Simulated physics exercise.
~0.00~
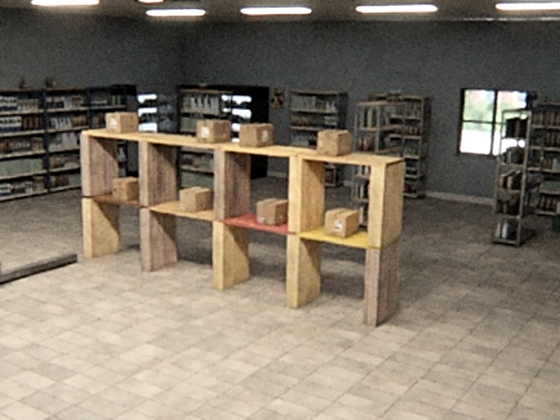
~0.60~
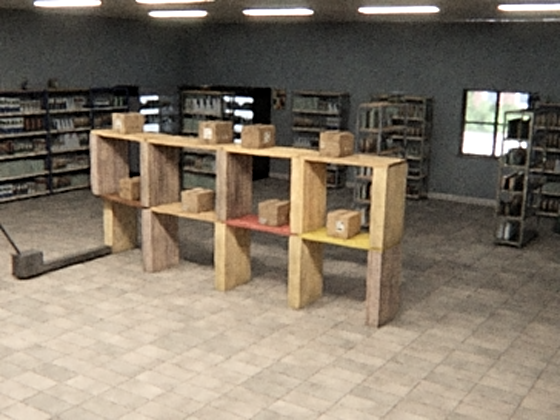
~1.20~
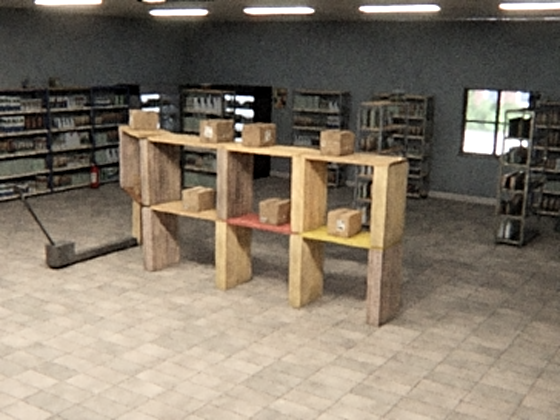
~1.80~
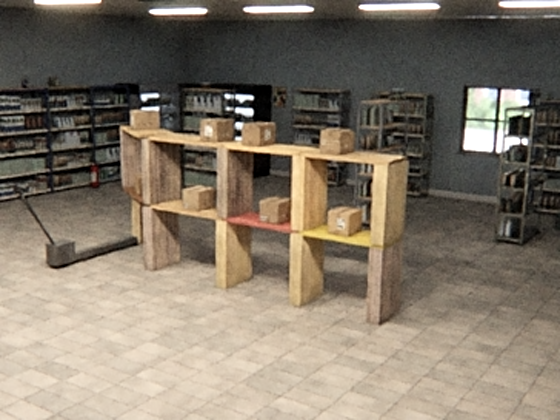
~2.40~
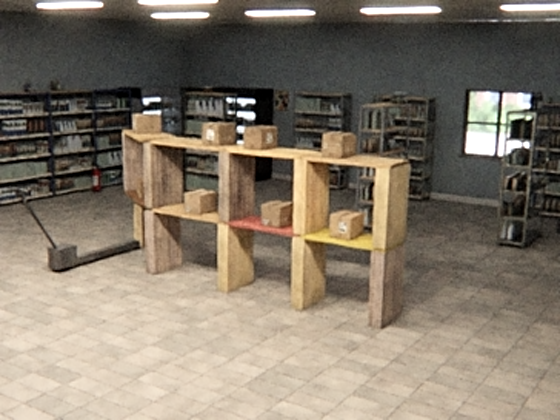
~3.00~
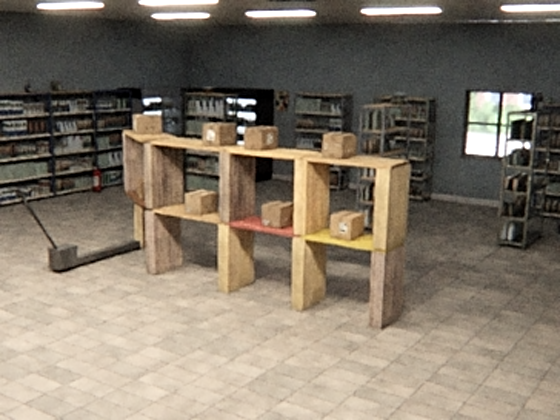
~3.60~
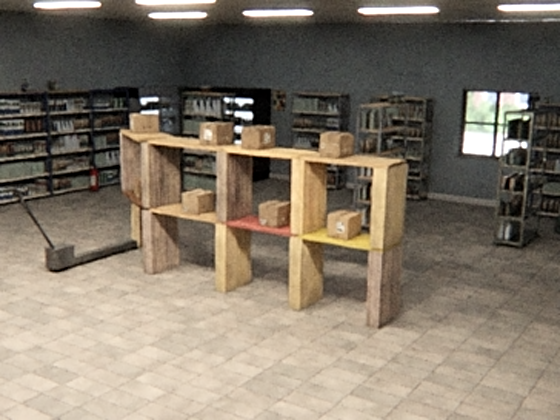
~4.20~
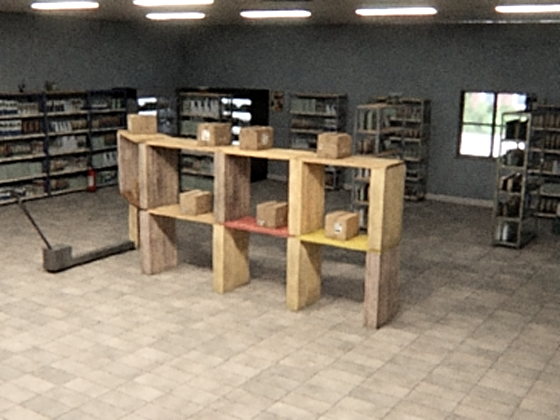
At the start, a two-tier row of shelving made from loose boards and timber slabs stands in a room lined with bookshelves, with small cartons resting on both levels. A narrow floor jack slides in from the left and pushes against the base of the left end. The end uprights shift right towards the next ones, carrying the nearest top carton along, while the lower left carton passes out of sight behind the wood. The jack then stops, and the crowded left bay stays standing. The red and yellow boards keep their places, and nothing is seen to fall.
